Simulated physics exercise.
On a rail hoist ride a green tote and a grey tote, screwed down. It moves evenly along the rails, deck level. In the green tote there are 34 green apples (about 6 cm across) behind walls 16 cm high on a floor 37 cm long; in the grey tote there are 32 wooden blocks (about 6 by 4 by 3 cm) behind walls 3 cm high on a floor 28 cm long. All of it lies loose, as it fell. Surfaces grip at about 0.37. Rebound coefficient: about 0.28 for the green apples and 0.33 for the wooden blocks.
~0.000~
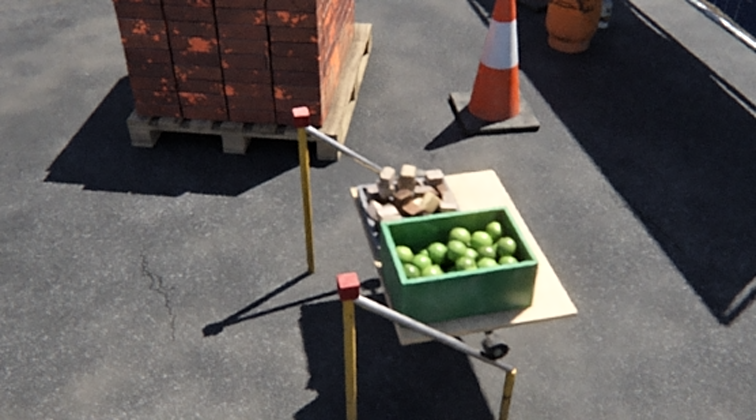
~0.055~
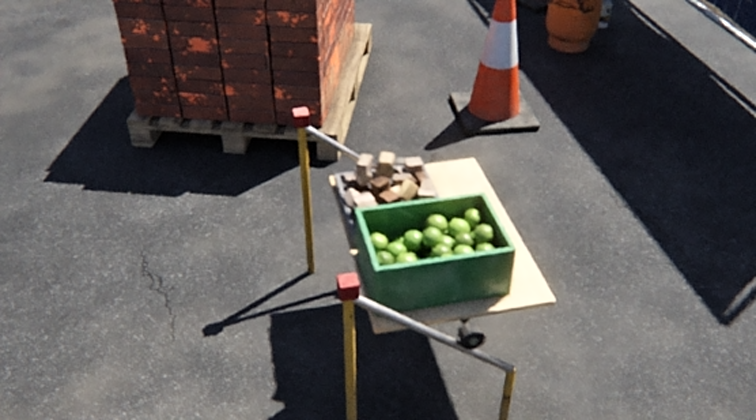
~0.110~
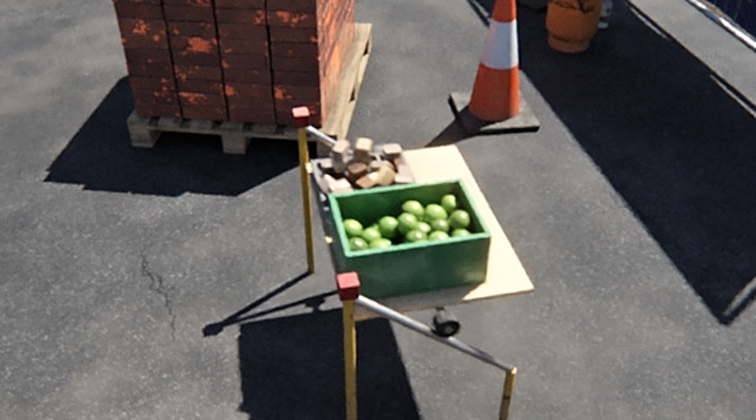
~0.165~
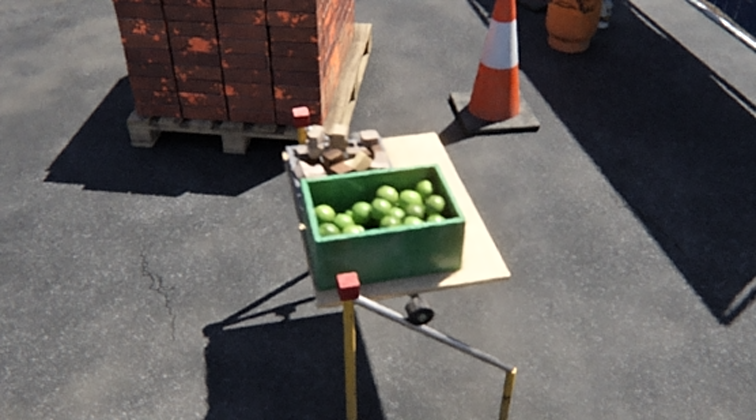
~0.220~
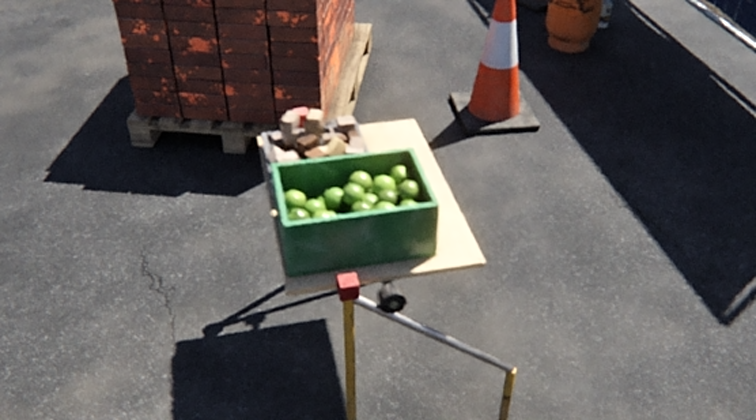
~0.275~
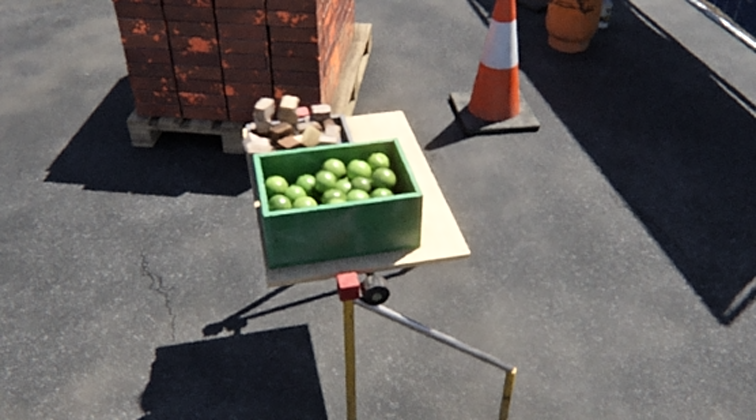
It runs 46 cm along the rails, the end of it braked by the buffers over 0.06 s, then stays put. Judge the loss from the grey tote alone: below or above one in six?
Over a sixth of the wooden blocks leave the grey tote.
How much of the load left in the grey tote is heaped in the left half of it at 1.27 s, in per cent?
About 60 per cent.
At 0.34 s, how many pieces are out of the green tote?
About: Green tote 0.
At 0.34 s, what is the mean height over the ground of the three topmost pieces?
Some 88 cm up.
After 0.34 s, green tote 34 in, 0 out and grey tote 26 in, 6 out.
After 0.50 s, green tote 34 in, 0 out and grey tote 19 in, 13 out.
After 0.72 s, green tote 34 in, 0 out and grey tote 16 in, 16 out.
When it is over (at 1.27 s), green tote 34 in, 0 out and grey tote 16 in, 16 out. Asked share, 16 of 32, 50 per cent.
